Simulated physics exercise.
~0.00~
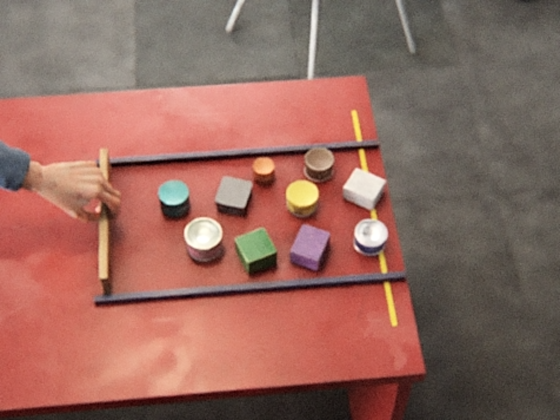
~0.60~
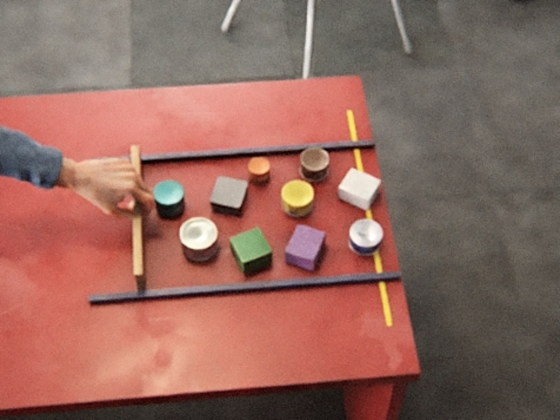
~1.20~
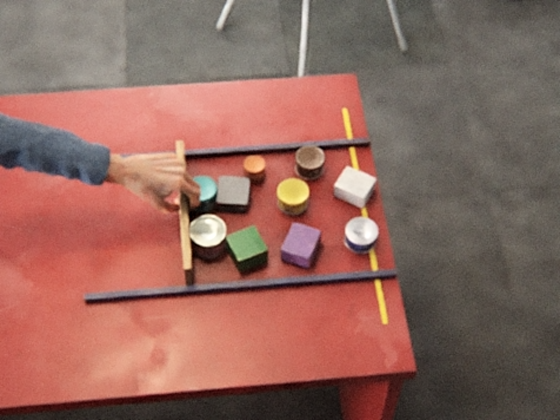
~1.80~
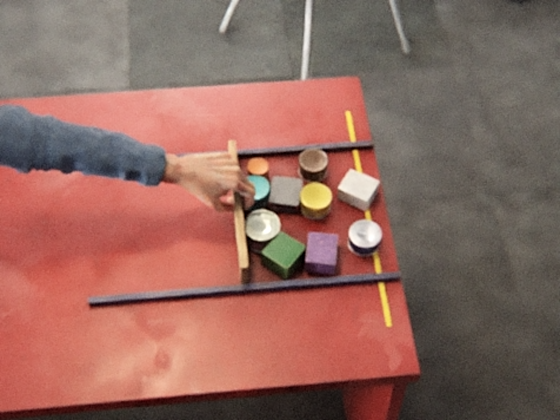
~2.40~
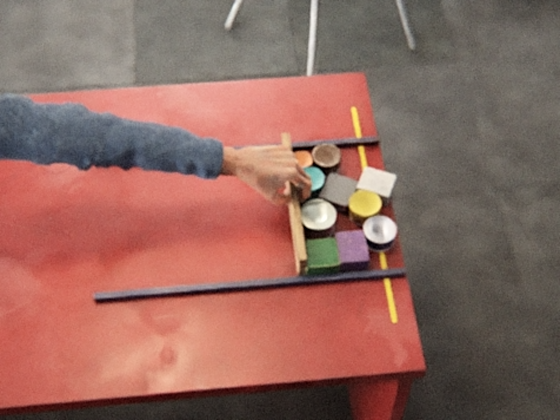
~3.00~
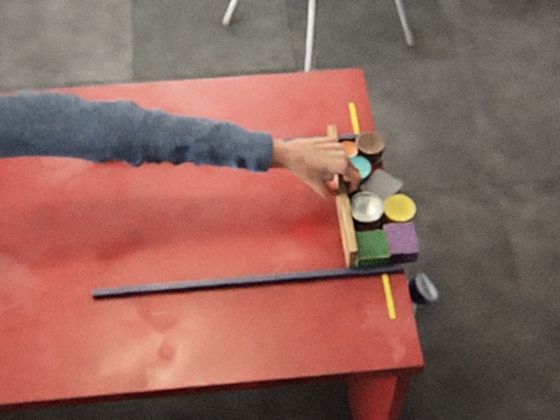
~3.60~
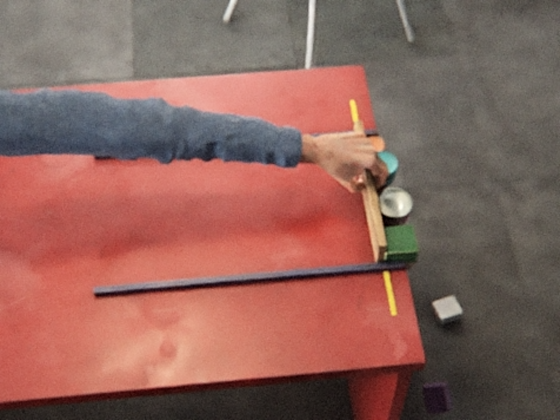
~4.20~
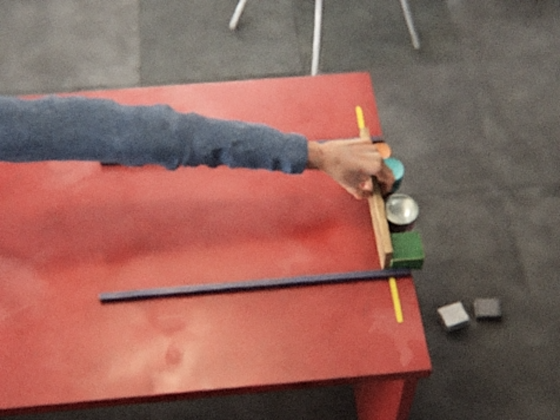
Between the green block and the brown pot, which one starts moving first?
The green block starts moving first. The brown pot is only pushed along later, when the board is close to the right edge of the table.
